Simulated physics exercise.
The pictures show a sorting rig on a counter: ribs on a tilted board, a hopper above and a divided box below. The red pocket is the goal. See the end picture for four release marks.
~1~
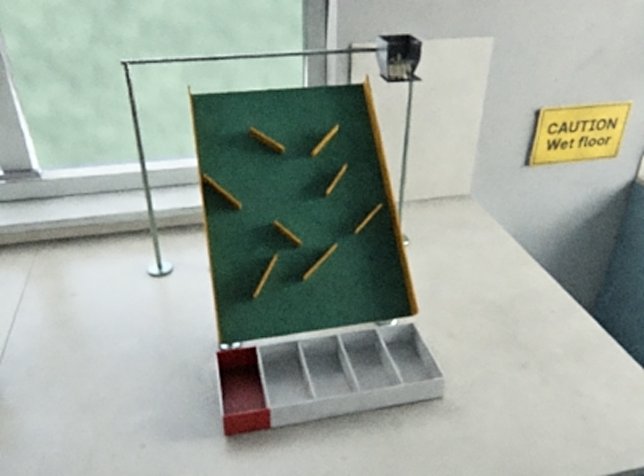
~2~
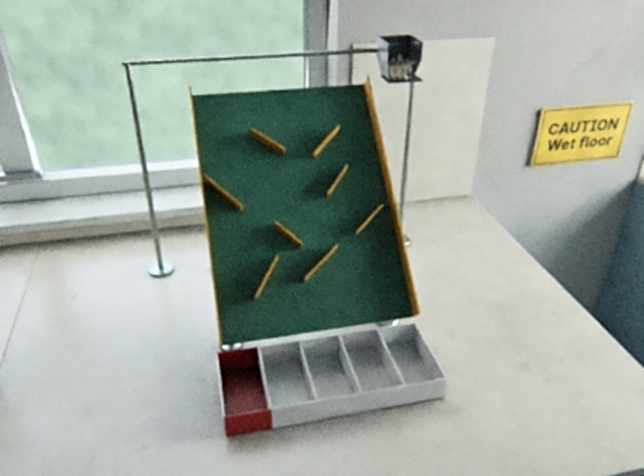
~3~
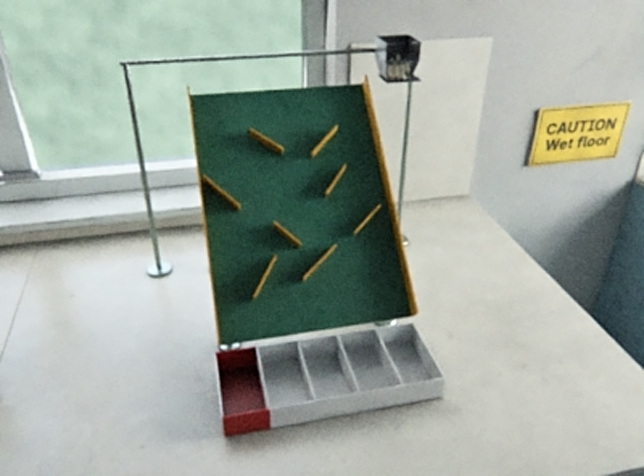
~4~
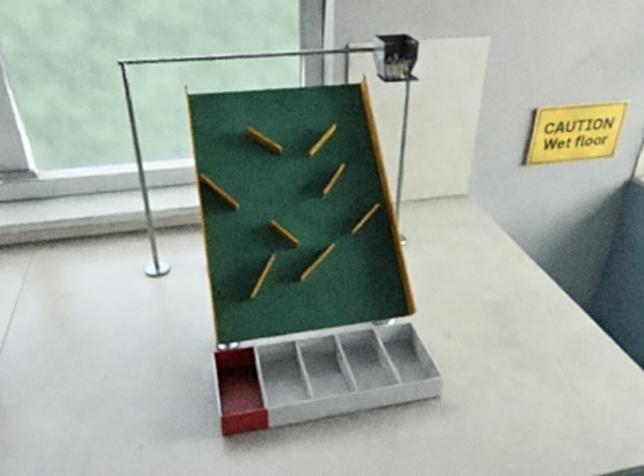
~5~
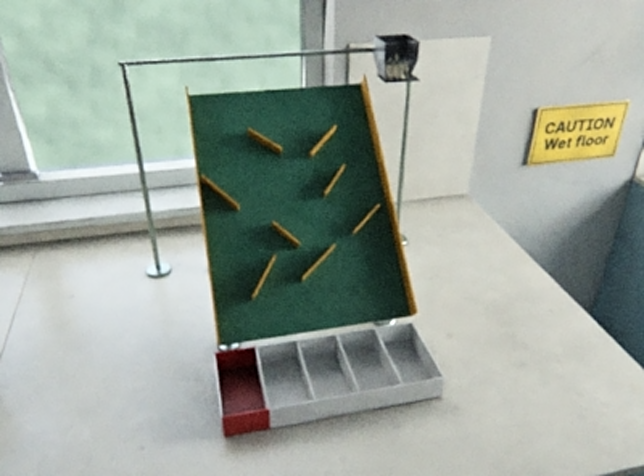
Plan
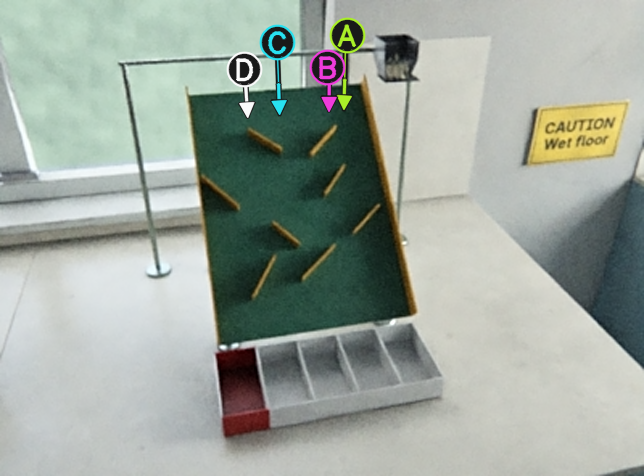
A tilted green board with small wooden ribs stood on a pale counter, a small dark container above its right side and a divided box with a red left pocket below; nothing noticeably moved.
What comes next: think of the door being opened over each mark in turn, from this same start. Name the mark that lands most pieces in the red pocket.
Take D.
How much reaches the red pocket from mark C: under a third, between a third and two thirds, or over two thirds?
Mark C gives under a third.
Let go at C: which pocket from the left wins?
The second from the left.
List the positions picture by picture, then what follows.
The first picture shows hopper near (396, 70), white beans, door shut.
The second picture shows ribs (251, 129) to (285, 149), (314, 153) to (339, 125), (205, 175) to (242, 206).
The third picture shows ribs (327, 193) to (346, 165), (274, 222) to (301, 244), (357, 231) to (381, 204).
The fourth picture shows ribs (252, 297) to (274, 254), (302, 278) to (334, 244).
The fifth picture shows red pocket near (246, 421), number 1 of 5 from the left.
On the marked copy, mark A meets the board at (344, 104); mark B meets the board at (329, 106); mark C meets the board at (279, 109); mark D meets the board at (247, 112).
With A, only a few in the red pocket, the bulk in other pockets, a small share held on the board.
With B, none at all in the red pocket, the bulk in other pockets, close to a quarter held on the board.
With C, a small share in the red pocket, close to two thirds in other pockets, close to a quarter held on the board.
With D, close to a third in the red pocket, close to half in other pockets, close to a quarter held on the board.
